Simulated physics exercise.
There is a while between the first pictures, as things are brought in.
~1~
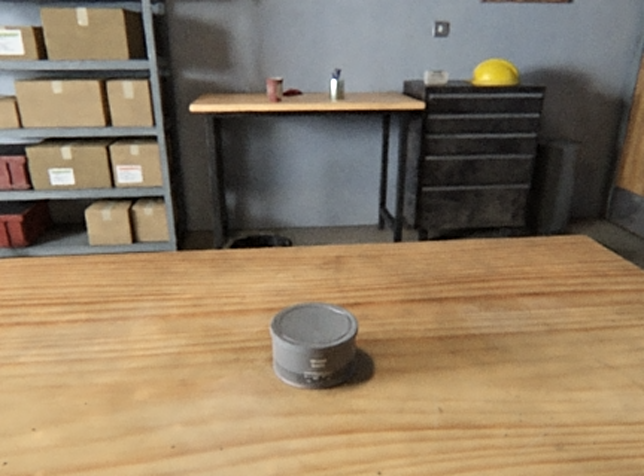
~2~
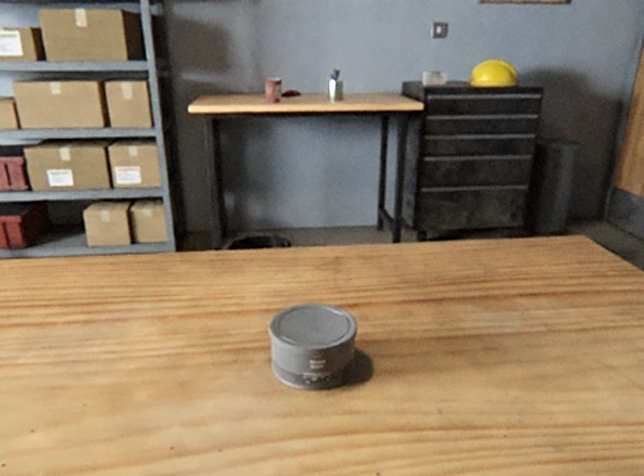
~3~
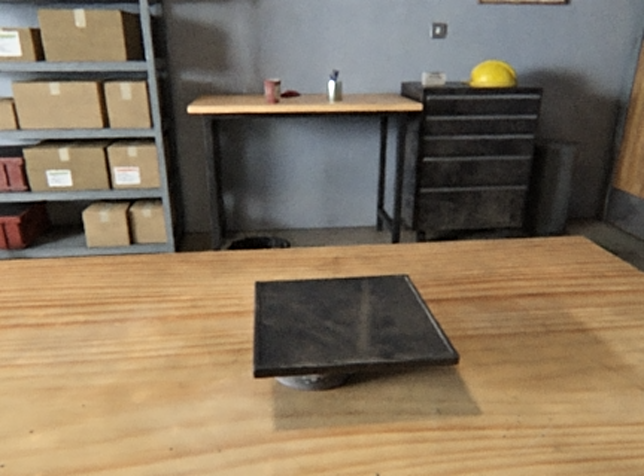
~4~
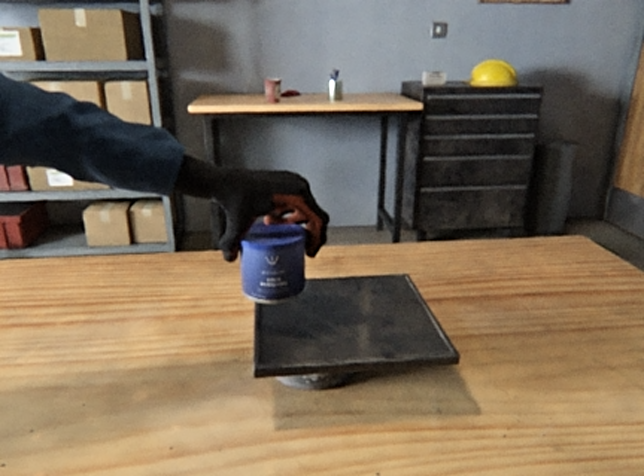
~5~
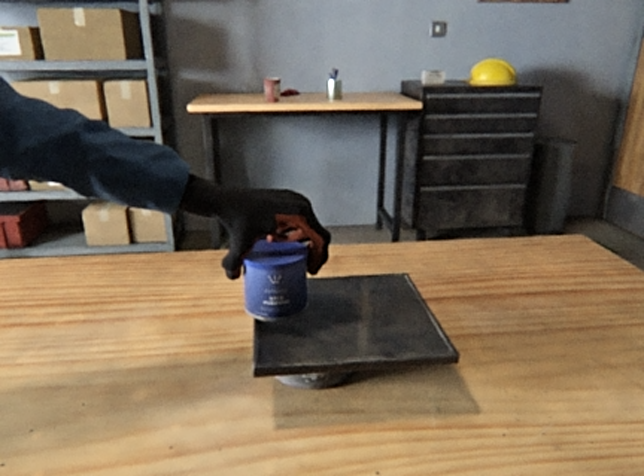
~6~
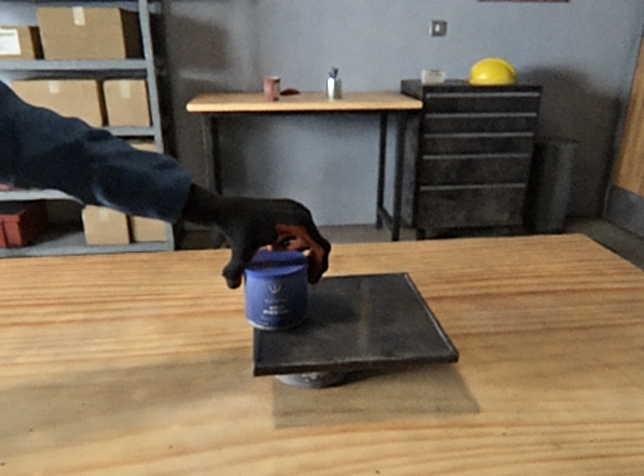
A grey tub sits alone on a wooden table in a workshop, and then a dark square panel lies on top of it, jutting out to the right. A gloved hand reaches in from the left with a blue tin, lowers it onto the panel's left side and keeps hold of it.
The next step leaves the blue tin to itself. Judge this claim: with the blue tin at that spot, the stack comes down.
Most likely the stack survives.
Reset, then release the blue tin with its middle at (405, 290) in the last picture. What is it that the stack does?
Outcome: Collapse.
Then, 0.80 s on from there, no change.
Then, 1.80 s on from there, blue tin resting near (276, 289).
In the end, all 3 unmoved. At the end, from the last picture's camera, blue tin near (275, 289). The stack keeps its balance.
